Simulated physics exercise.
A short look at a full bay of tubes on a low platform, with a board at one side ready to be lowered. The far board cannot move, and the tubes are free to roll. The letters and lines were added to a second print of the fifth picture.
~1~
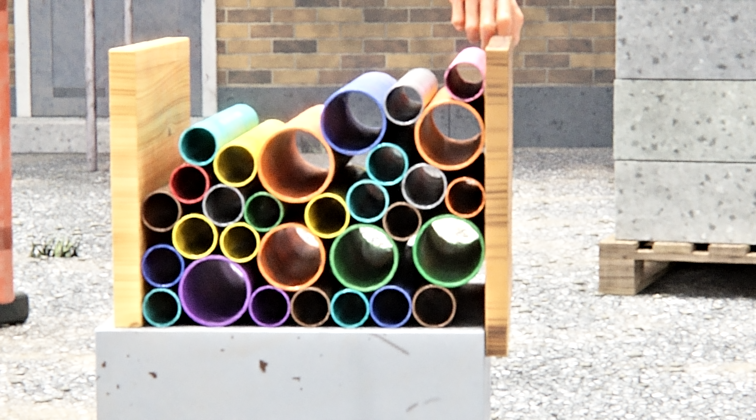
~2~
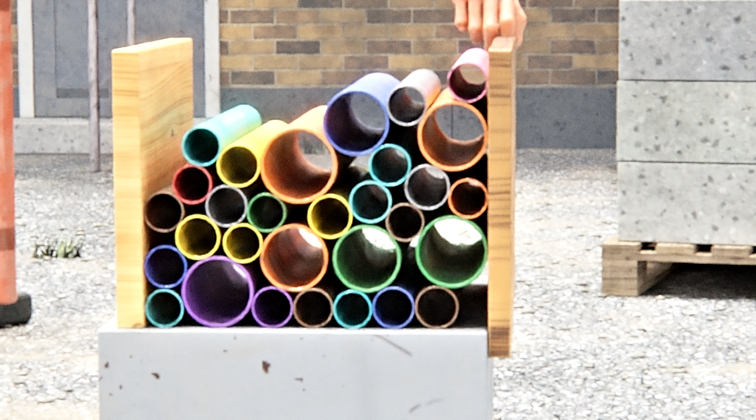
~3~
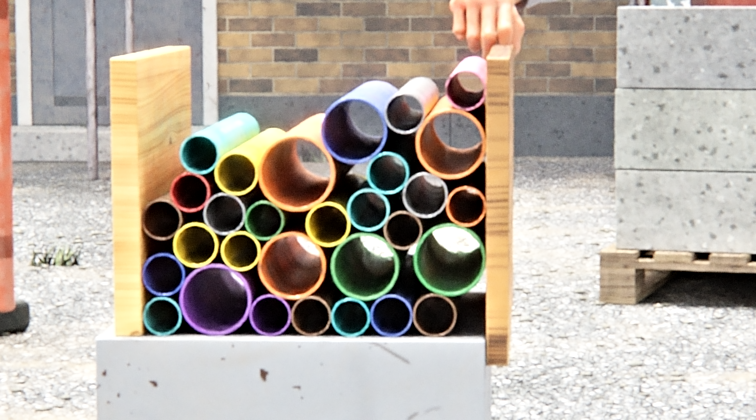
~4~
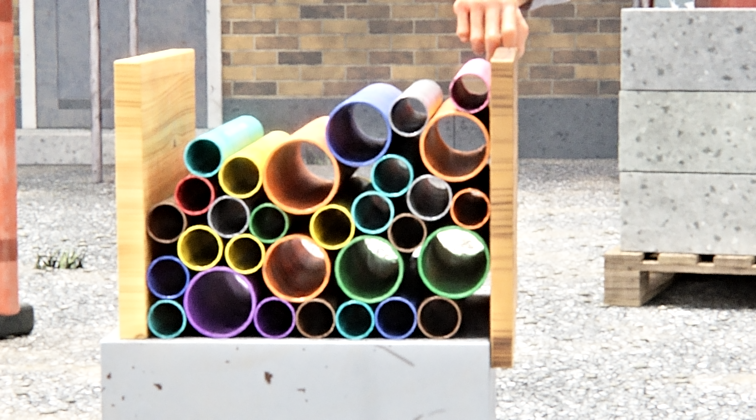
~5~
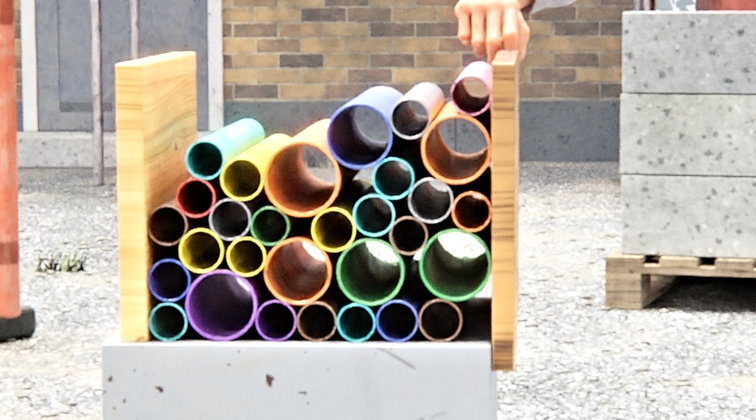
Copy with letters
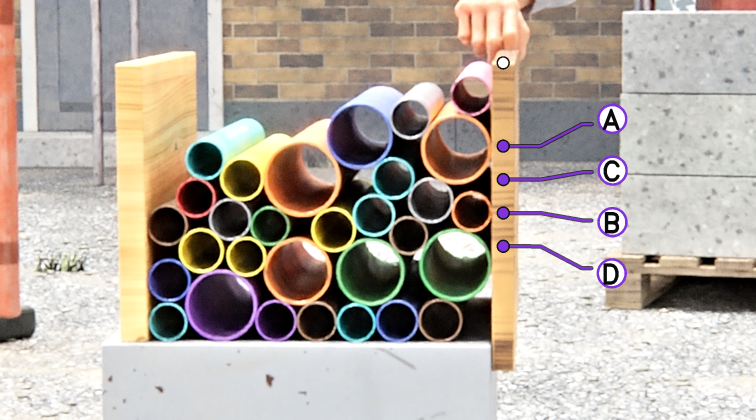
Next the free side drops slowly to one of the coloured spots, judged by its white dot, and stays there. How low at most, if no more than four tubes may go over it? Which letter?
No lower than B.
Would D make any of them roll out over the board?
Yes, at D.
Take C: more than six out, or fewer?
Fewer than six.
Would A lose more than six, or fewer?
Fewer than six.
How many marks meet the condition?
Three of the four.
On the marked copy, A at (504, 146); B at (504, 213); C at (504, 179); D at (504, 247); the white dot at (503, 62).
Taking B. A third of the way, top of the board (492, 134).
Two thirds of the way, top of the board (492, 212).
When it is over, top of the board (492, 212), three out over the board.
As for the rest, A one out over the board; C one out over the board; D more than four out over the board.
